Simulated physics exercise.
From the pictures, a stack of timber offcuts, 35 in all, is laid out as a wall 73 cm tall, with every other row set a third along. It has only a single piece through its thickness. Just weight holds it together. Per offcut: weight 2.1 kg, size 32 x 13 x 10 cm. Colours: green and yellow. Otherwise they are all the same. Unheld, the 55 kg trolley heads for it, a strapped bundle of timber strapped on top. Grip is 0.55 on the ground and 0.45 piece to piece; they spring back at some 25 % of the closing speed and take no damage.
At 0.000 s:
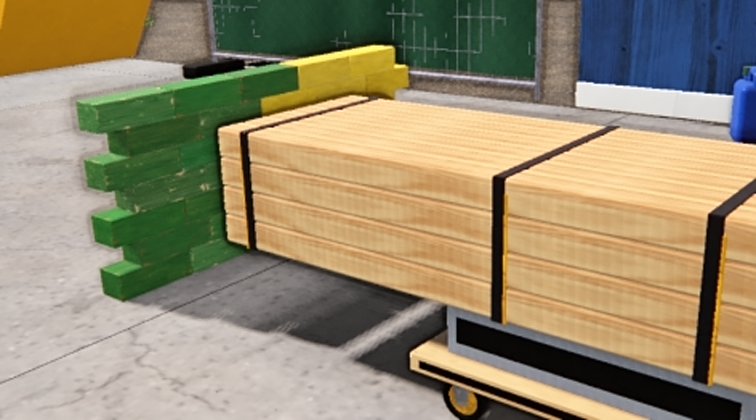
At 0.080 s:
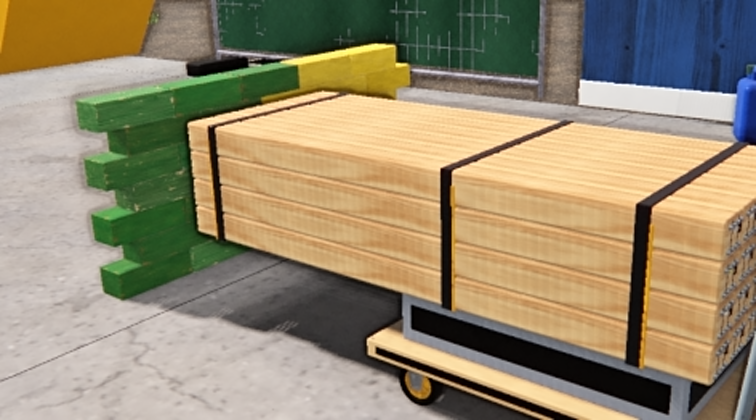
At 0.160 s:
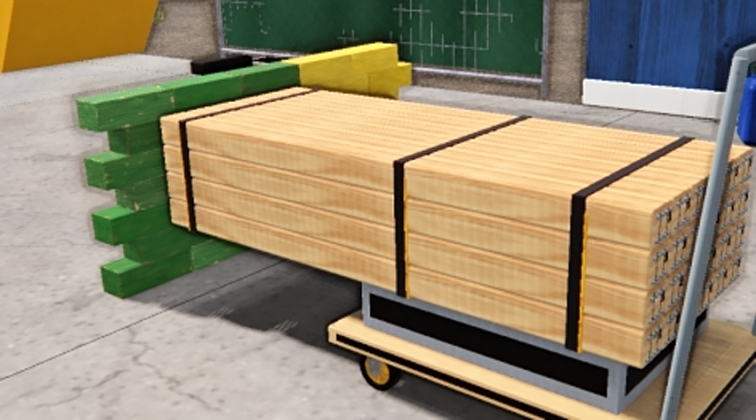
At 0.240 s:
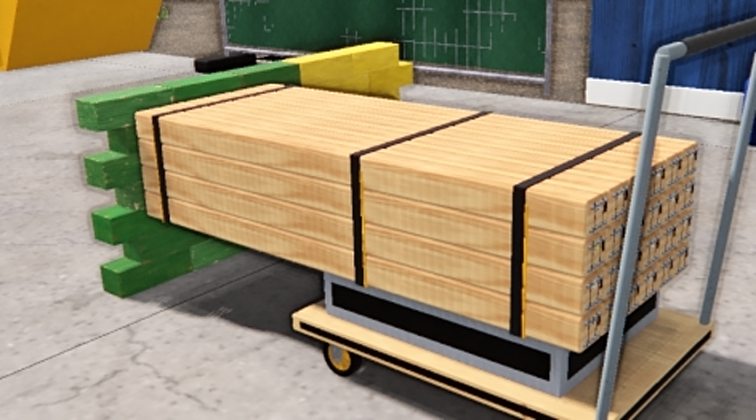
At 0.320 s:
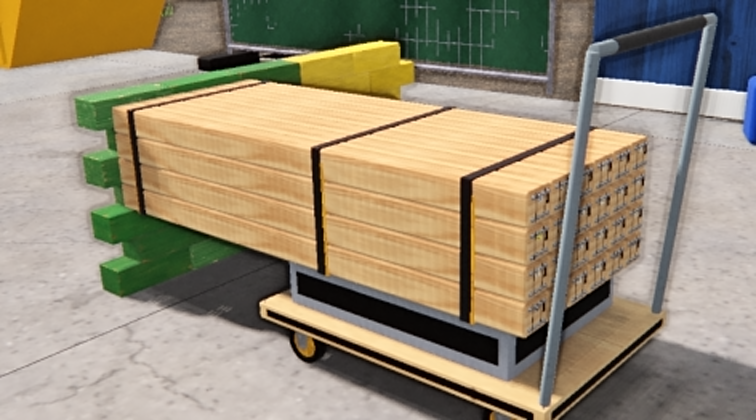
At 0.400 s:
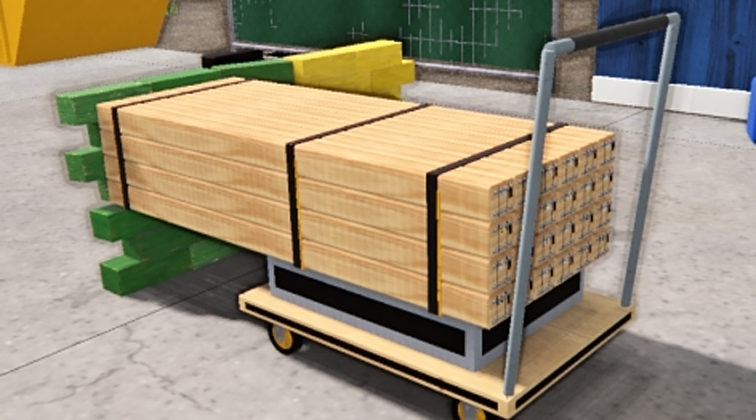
A trolley carrying a strapped stack of long wooden planks slid left across the concrete floor toward a wall of green and yellow timber blocks, and the load's front end pressed slightly into the green part.
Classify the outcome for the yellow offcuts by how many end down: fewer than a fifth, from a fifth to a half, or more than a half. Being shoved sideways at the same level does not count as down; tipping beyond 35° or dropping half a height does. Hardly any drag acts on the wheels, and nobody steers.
It is fewer than a fifth.
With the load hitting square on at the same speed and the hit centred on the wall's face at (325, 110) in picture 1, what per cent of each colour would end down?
The green ones would be 30 per cent down and the yellow ones 90 per cent.
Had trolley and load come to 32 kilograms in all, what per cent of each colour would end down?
You'd get green 70 and yellow 10 percent.
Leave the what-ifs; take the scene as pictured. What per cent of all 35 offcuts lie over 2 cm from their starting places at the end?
60 % shifted.
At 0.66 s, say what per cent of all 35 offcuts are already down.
30 %.
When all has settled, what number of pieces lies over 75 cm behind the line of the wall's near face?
Estimate: Roughly 6 of them.
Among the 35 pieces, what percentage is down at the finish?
Roughly 35 percent.
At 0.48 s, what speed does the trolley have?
Something like 1.0 m/s, I'd say.
By 0.48 s, load 18 cm past the wall's line, still rolling; none of the 17 yellow offcuts down (0 of 35 in all colours); top yellow offcut unmoved; top green offcut tilted 14°, 37 mm lower.
By 0.66 s, load 36 cm past the wall's line, still rolling; none of the 17 yellow offcuts down (10 of 35 in all colours); top yellow offcut unmoved; top green offcut tilted 39°, 34 cm lower.
By 0.96 s, load 63 cm past the wall's line, still rolling; 2 of the 17 yellow offcuts down (13 of 35 in all colours); top yellow offcut unmoved; top green offcut upside down.
By 1.28 s, load 87 cm past the wall's line, still rolling; 2 of the 17 yellow offcuts down (13 of 35 in all colours); top yellow offcut unmoved; top green offcut tilted 59°, 60 cm lower.
When it is over (2.2 s), load 93 cm past the wall's line, stopped; 2 of the 17 yellow offcuts down (13 of 35 in all colours); top yellow offcut unmoved; top green offcut 62 cm lower. That is 12 per cent. In pixels of the last frame, middles, top yellow offcut near (371, 57).
